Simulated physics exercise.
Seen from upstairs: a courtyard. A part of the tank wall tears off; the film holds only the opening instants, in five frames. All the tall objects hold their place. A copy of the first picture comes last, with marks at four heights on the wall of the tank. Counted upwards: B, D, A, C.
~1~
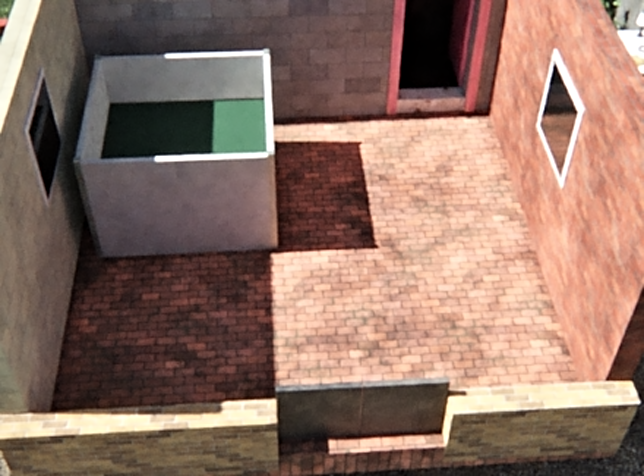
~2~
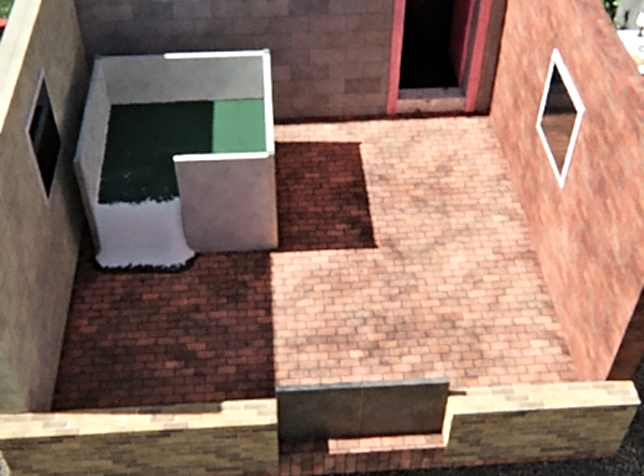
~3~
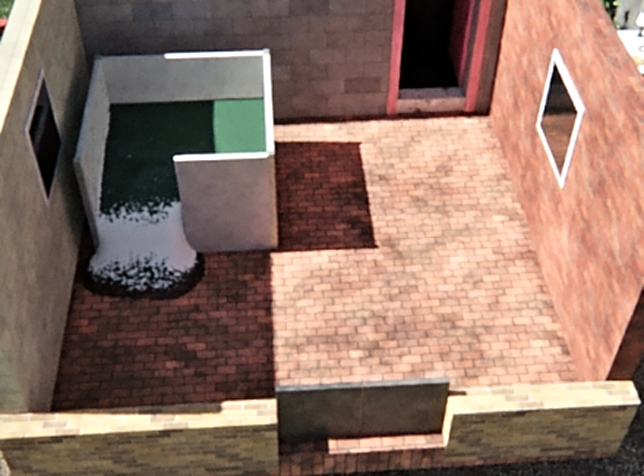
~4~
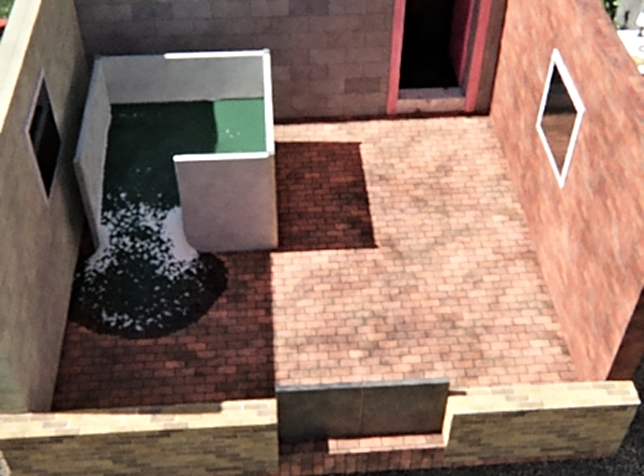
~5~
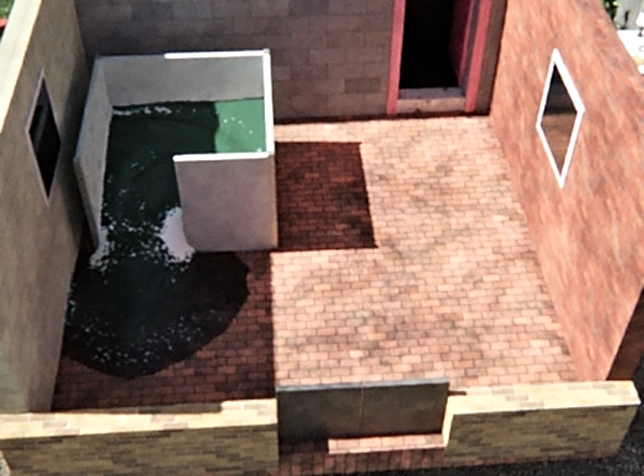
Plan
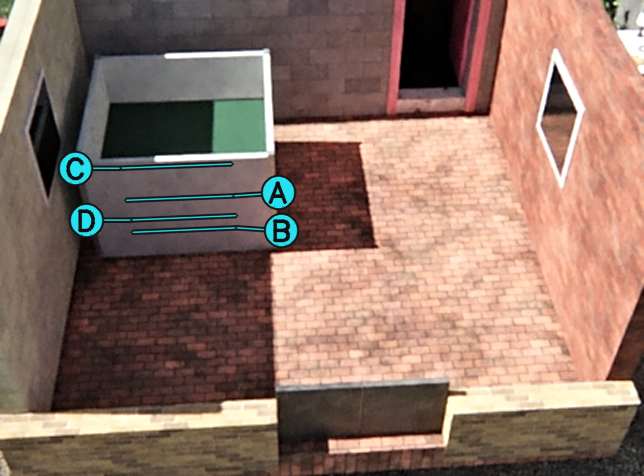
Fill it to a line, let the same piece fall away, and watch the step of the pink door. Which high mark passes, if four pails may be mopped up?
A.
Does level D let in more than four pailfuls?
No, not at all.
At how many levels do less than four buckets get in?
Three of them.
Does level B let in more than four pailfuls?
No.
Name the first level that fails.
Here it is level C.
On the marked copy, A at (180, 198); B at (185, 230); C at (175, 166); D at (183, 217); from the bottom up B, D, A, C.
Choosing A, a bucket or two gets in.
Choosing B, nothing gets over.
Choosing C, some 15 bucketfuls get in.
Choosing D, nothing gets over.
